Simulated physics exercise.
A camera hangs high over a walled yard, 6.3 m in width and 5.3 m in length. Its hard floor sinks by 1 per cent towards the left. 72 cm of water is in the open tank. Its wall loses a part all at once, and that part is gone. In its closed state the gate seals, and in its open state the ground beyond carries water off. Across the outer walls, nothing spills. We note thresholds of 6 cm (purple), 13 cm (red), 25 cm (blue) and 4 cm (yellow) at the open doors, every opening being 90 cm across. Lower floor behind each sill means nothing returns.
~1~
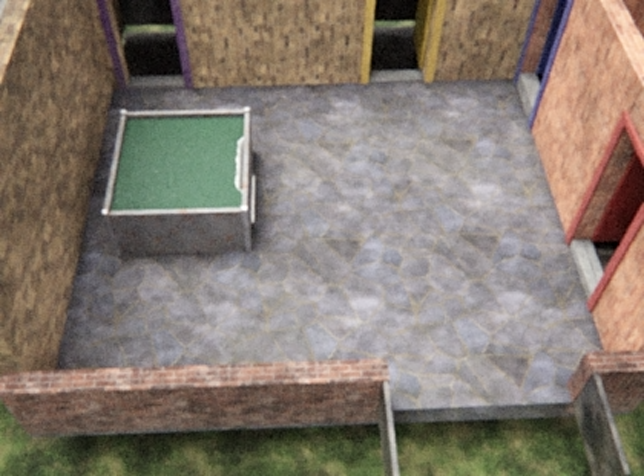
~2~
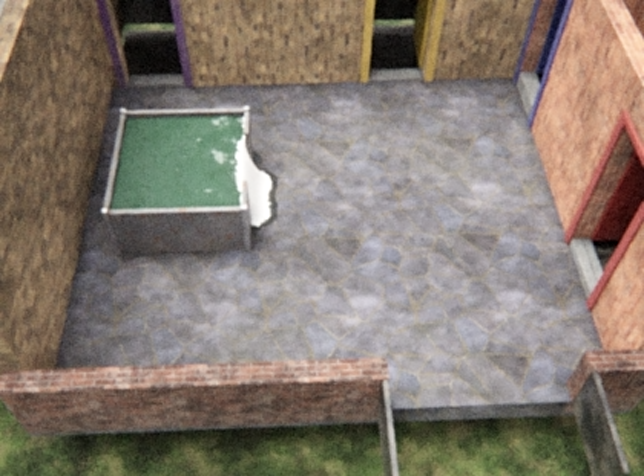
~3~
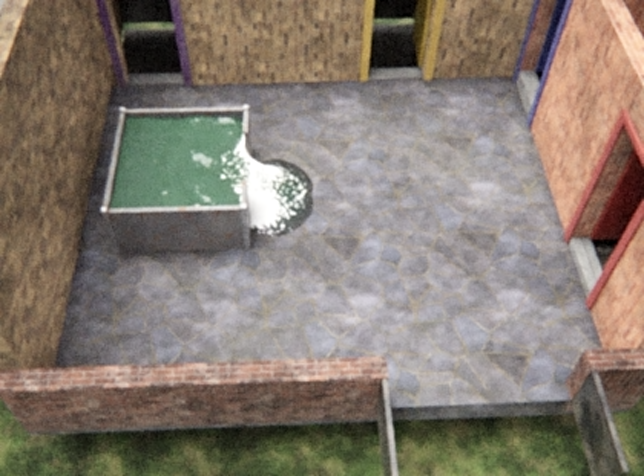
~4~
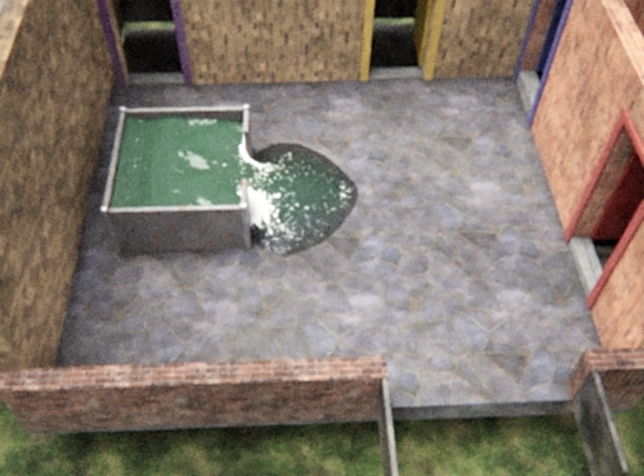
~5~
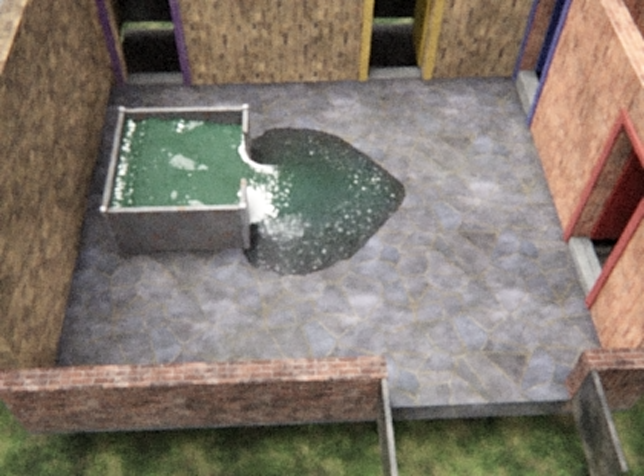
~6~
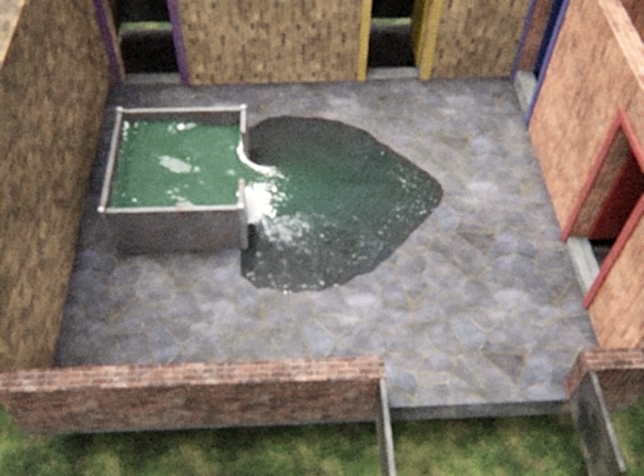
A square tank of green water stands at the left of a grey stone-paved yard, seen from high above by a camera that stays still. Tan walls rise behind and to the left, with purple, yellow, blue and red doorways around, and low brick in front beside grass. Water bursts white through the tank's right side, then spreads rightward across the paving as a widening dark green, foam-flecked pool.
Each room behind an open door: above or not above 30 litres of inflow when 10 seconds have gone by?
Outcome: At the purple door the amount will stay short of the limit, at the red door the amount will stay short of the limit, at the blue door the amount will stay short of the limit, at the yellow door the amount will climb above the limit.
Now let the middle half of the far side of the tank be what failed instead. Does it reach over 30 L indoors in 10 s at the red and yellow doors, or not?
At the red door the limit is not exceeded; at the yellow door it is not exceeded.
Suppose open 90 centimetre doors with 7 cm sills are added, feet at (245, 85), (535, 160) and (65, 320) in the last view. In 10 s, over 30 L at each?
Result in order - not enough, more than that, not enough.
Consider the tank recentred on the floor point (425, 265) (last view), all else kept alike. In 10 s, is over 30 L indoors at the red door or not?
Red: Too much.
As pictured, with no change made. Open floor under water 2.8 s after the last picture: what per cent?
Roughly 60 % of the floor is wet.
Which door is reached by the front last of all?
Purple.
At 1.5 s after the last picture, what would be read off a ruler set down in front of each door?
Purple 0 cm, red 17 cm, blue 16 cm, yellow 6 cm.
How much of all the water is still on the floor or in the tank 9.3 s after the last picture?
Roughly 74 percent.
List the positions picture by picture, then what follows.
The first frame shows still water, 72 cm deep, in the open tank at (182, 163).
In the second frame, water pours out at (246, 186) and has run 0.5 m, to (262, 223); typically 10 cm deep outside, 72 cm at the open tank's back.
In the third frame, the front is at (306, 207), 0.8 m from the gap at (246, 185); 0.8 m2 of floor is under water; 72 cm left at the back of the open tank.
In the fourth frame, the front is at (350, 202), 1.4 m from the gap at (246, 185); 1.9 m2 of floor is under water; 69 cm left at the back of the open tank.
In the fifth frame, water pours out at (245, 184) and has run 2.1 m, to (397, 197); typically 5 cm deep outside, 61 cm at the open tank's back.
In the sixth frame, the front is at (435, 199), 2.6 m from the gap at (243, 184); 5.2 m2 of floor is under water; 62 cm left at the back of the open tank.
Then, 0.7 s after the last picture water covers 45 % of the floor and is deepest (33 cm) near (259, 198); purple door not reached, red door not reached, blue door not reached, yellow door not reached.
Then, 1.5 s after the last picture water covers 60 % of the floor and is deepest (42 cm) near (510, 79); purple door not reached, red door 17 cm at the sill, 2 L in, blue door 16 cm at the sill, 0 L in, yellow door 6 cm at the sill, 7 L in.
Then, 2.8 s after the last picture water covers 60 % of the floor and is deepest (18 cm) near (603, 363); purple door not reached, red door 11 cm at the sill, 10 L in, blue door 16 cm at the sill, 1 L in, yellow door 6 cm at the sill, 21 L in.
Then, 5.3 s after the last picture water covers 65 % of the floor and is deepest (11 cm) near (259, 198); purple door not reached, red door 9 cm at the sill, 10 L in, blue door 7 cm at the sill, 1 L in, yellow door 7 cm at the sill, 61 L in.
Then, 9.3 s after the last picture water covers 95 % of the floor and is deepest (10 cm) near (101, 130); purple door 7 cm at the sill, 2 L in, red door 4 cm at the sill, 10 L in, blue door 4 cm at the sill, 1 L in, yellow door 5 cm at the sill, 77 L in.
